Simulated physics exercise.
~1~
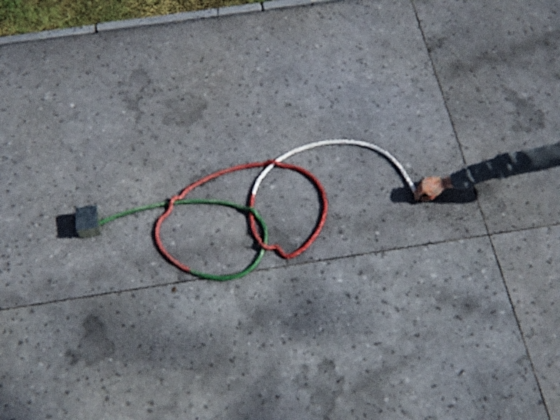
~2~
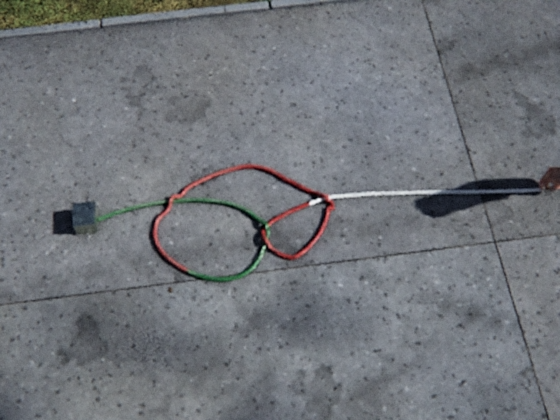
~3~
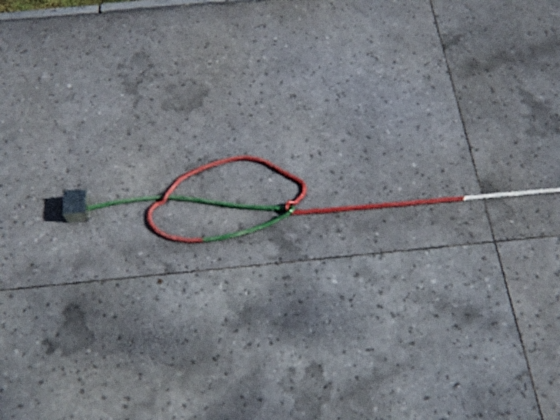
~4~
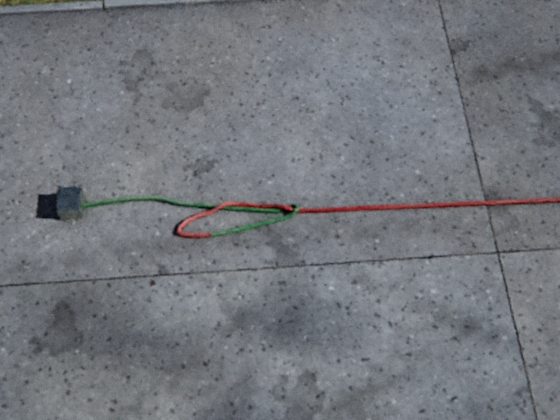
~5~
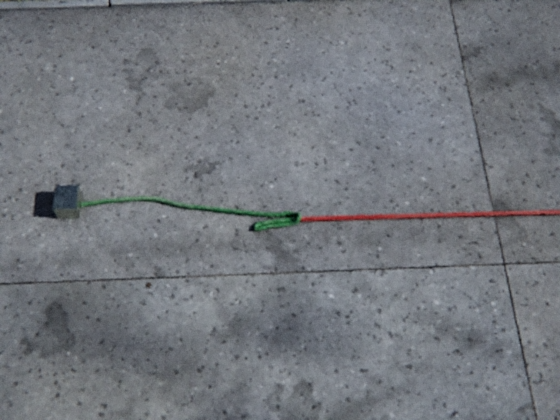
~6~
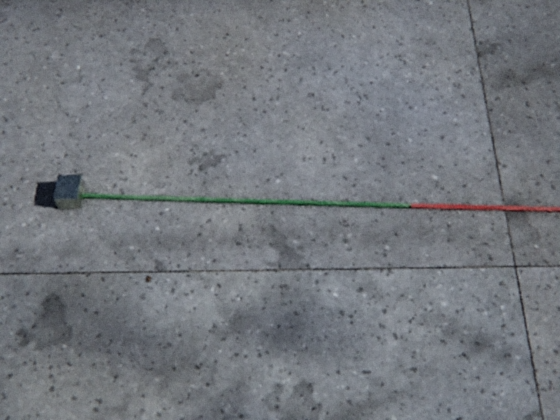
Looped green, red and white rope fixed to a block at left being pulled rightward, its loops shrinking until it runs straight.
